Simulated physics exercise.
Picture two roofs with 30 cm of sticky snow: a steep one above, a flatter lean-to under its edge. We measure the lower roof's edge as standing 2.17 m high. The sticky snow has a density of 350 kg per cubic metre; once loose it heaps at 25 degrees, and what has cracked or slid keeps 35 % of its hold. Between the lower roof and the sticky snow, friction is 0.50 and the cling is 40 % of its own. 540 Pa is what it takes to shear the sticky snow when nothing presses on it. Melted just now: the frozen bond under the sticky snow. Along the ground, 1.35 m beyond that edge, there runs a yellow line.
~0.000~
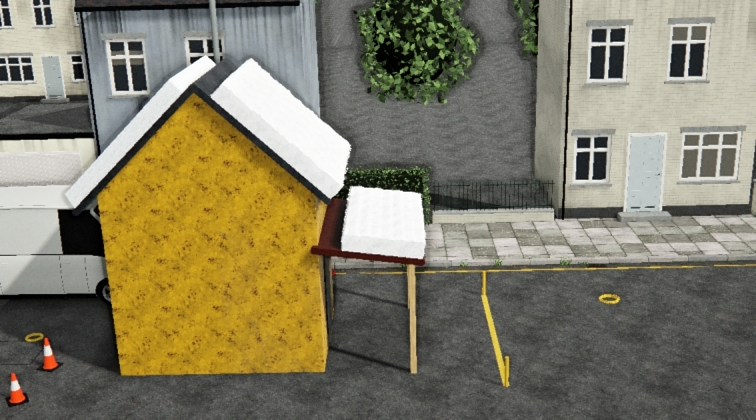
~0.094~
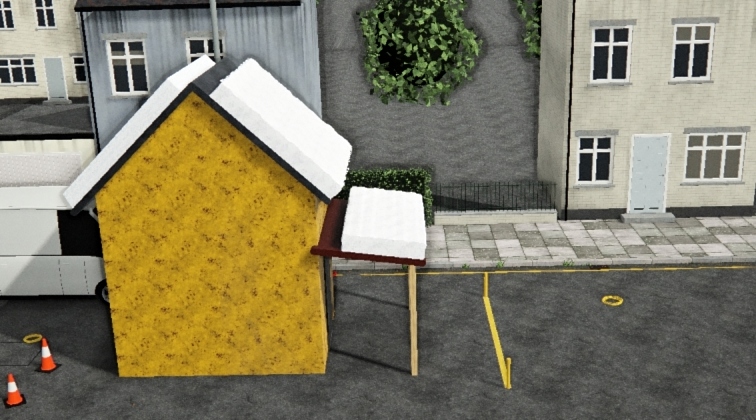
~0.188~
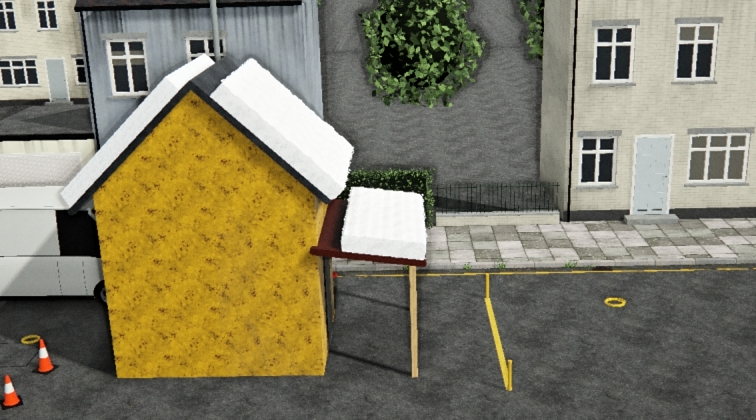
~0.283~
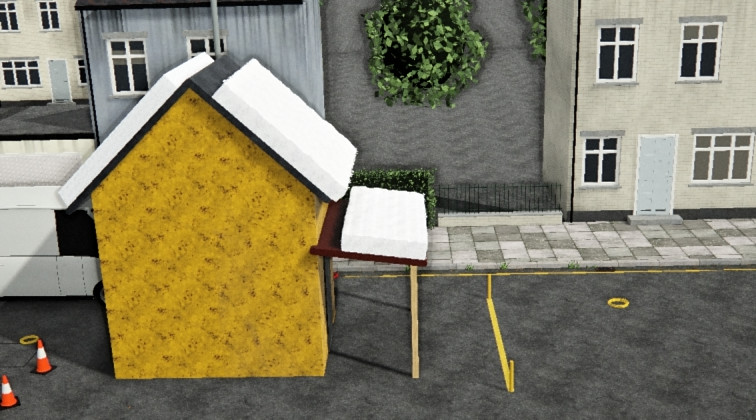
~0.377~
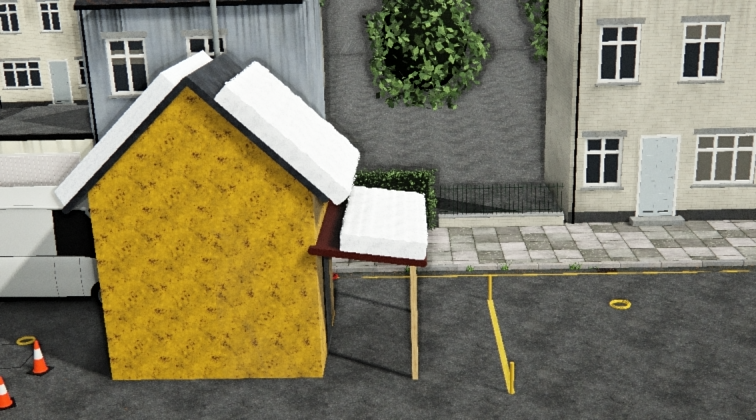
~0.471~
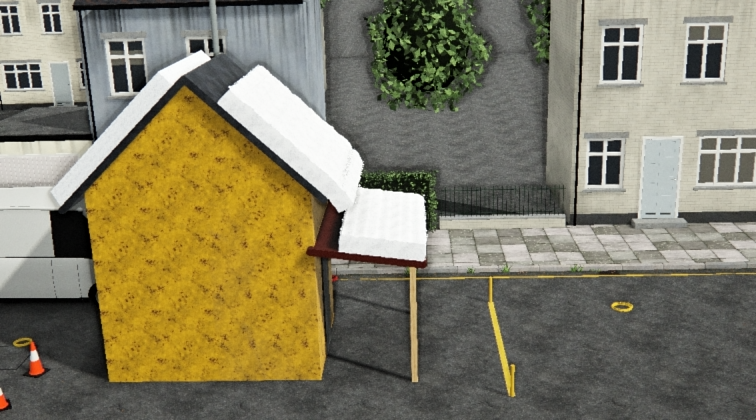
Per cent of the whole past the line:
9 out of 100.
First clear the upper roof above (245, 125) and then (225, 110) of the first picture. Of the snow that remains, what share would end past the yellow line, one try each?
About 2 per cent the first time and about 5 per cent the second.
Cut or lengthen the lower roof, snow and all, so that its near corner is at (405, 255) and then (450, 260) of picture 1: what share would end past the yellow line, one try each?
In turn about 18 %, 2 %.
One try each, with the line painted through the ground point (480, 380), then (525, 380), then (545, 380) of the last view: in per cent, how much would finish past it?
18 %, 4 %, 2 %.
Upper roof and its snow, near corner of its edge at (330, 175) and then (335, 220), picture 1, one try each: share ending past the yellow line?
35 per cent, then 0 per cent.
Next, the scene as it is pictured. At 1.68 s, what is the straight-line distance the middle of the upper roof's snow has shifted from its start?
It sits some 2.6 m from where it began.
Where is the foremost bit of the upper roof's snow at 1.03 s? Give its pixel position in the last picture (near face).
Around pixel (396, 235).
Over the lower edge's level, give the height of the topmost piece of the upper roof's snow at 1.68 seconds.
About 0.8 m.
After 1.03 s, none is below the lower edge and 0 % is past the line.
After 1.68 s, none is below the lower edge and 0 % is past the line.
After 2.34 s, 30 % is below the lower edge and 6 % is past the line.
After 3.00 s, 36 % is below the lower edge and 9 % is past the line.
After 3.60 s, at the end, 36 % is below the lower edge and 9 % is past the line.
